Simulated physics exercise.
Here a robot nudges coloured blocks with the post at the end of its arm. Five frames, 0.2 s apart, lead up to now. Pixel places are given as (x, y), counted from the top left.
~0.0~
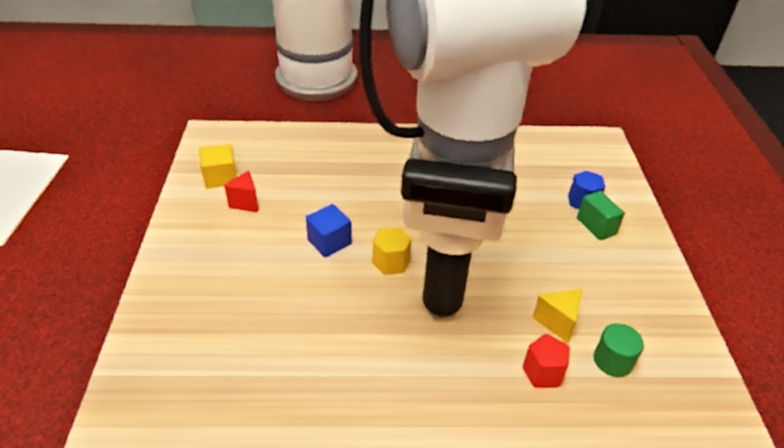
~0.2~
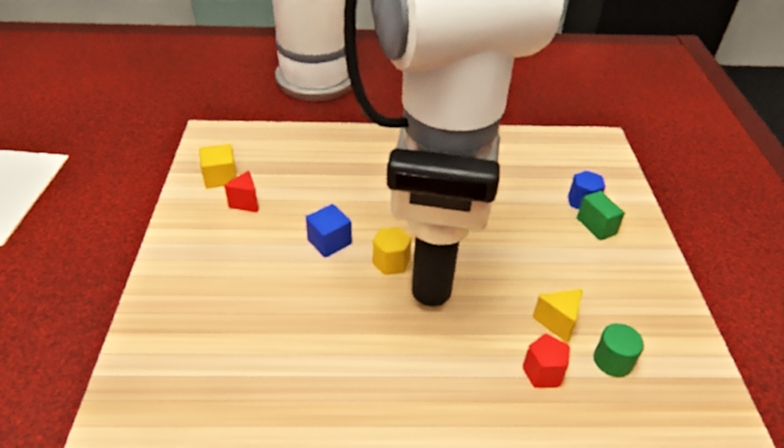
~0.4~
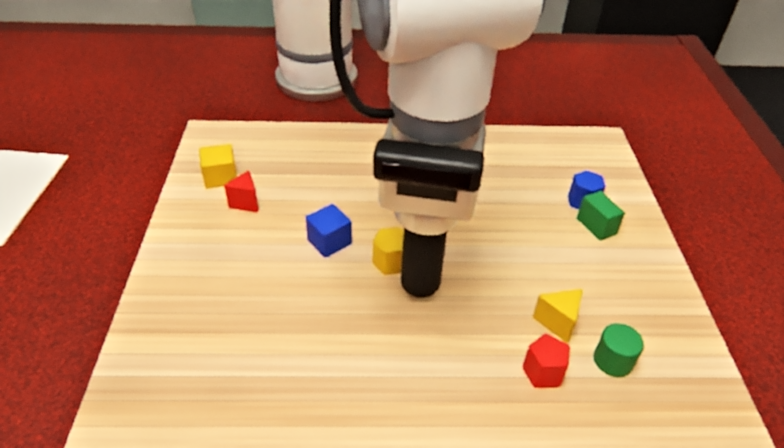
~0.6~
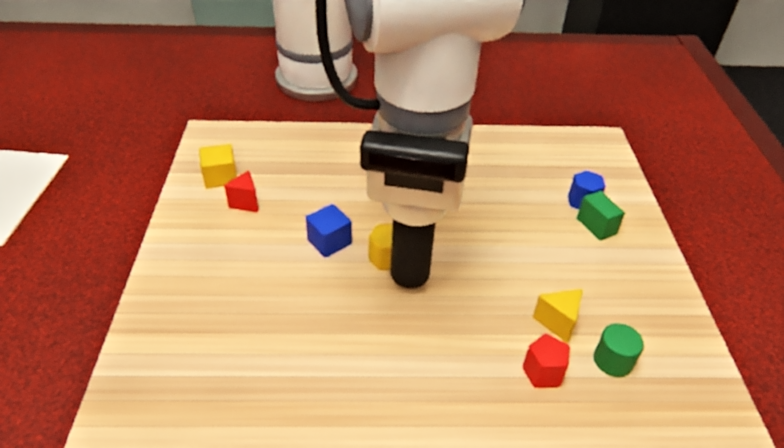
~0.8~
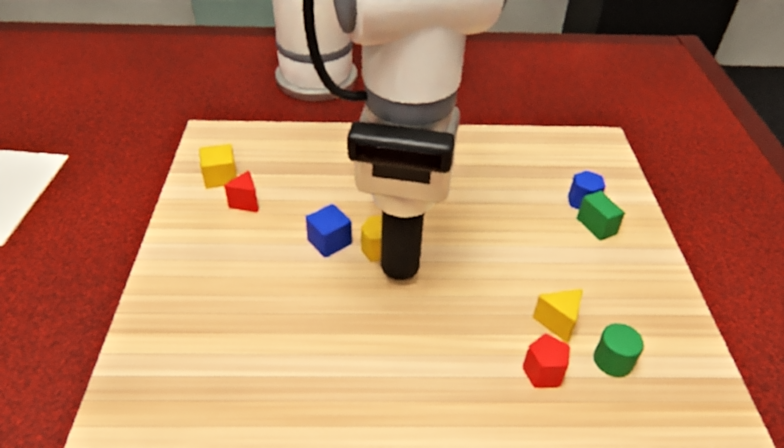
A white robot arm with a black post at its end reaches over a pale wooden board on a red surface, seen from a fixed, raised view. Small blocks lie scattered: yellow and red at upper left, blue and yellow near the centre, blue, green, yellow and red at right. The post glides left and slightly away, then nudges the central yellow block a little toward the blue cube.
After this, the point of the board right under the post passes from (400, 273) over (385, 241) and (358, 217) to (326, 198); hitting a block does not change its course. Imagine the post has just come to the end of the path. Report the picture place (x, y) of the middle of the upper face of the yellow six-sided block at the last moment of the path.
The answer is (292, 170).
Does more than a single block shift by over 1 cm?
No, it doesn't check out.
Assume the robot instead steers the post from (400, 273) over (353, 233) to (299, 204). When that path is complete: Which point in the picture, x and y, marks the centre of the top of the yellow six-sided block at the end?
My prediction: (331, 170).
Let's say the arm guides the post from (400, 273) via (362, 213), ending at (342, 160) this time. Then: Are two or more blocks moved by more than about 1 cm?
I'd say no.
The first path, step by step. One third of the way, post at (386, 234); yellow six-sided block at (358, 203), turned 40° anticlockwise.
Two thirds of the way, post at (357, 211); yellow six-sided block at (326, 185), turned 70° anticlockwise.
At the end, post at (326, 192); blue square piece in place; yellow six-sided block at (292, 170), turned 85° anticlockwise.
